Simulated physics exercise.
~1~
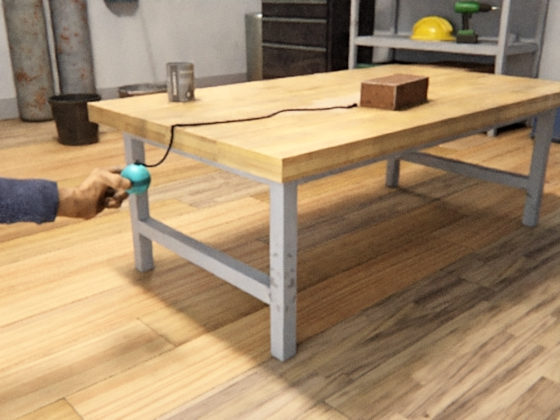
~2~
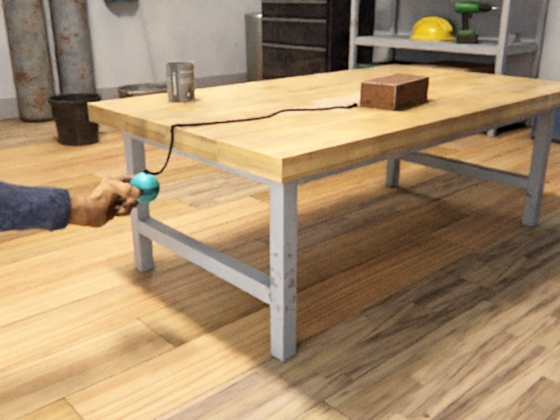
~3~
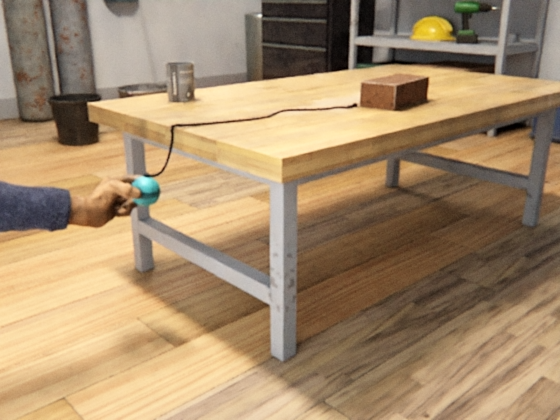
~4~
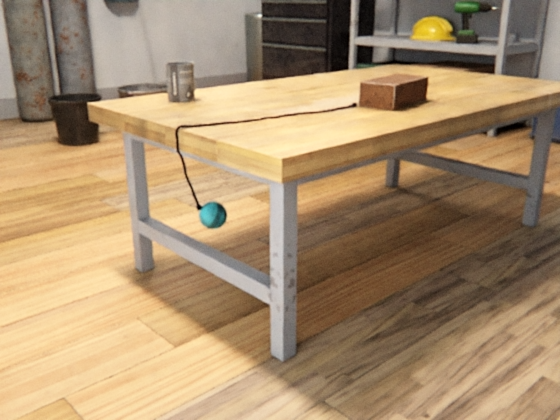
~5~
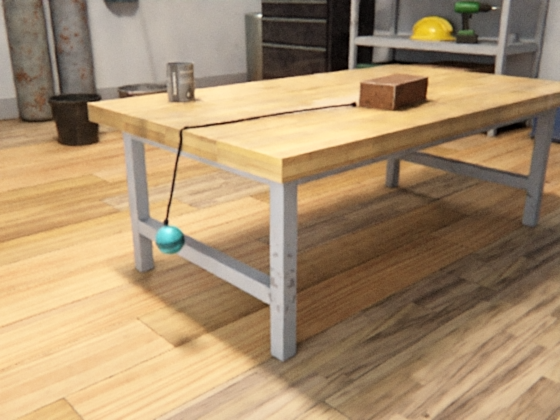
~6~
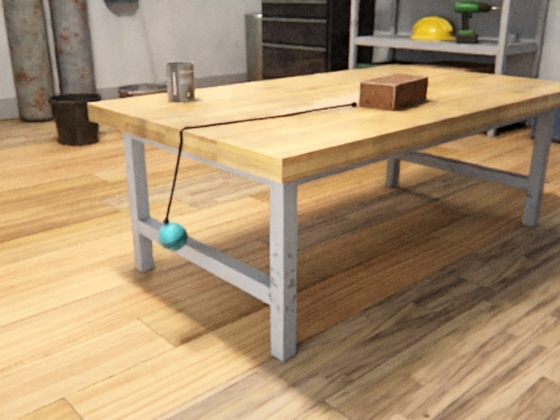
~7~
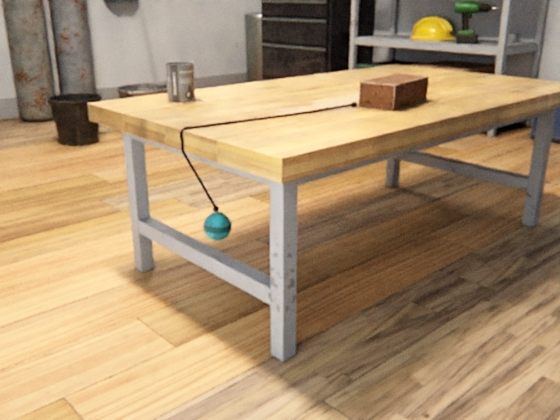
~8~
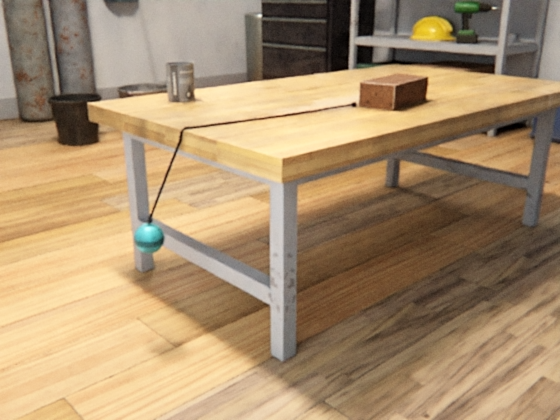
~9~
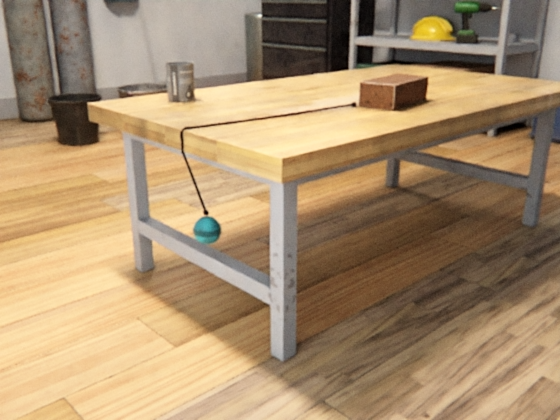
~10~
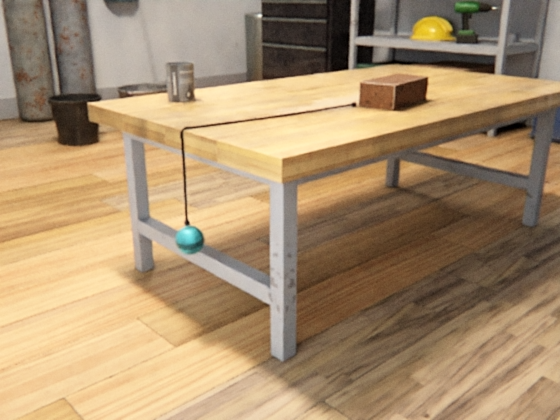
A turquoise ball on a dark string is held by a hand off the end of a wooden workbench, then released, and it swings left and right below the edge. It ends still dangling above the floor, while the grey cup and the brick stay in place on top.
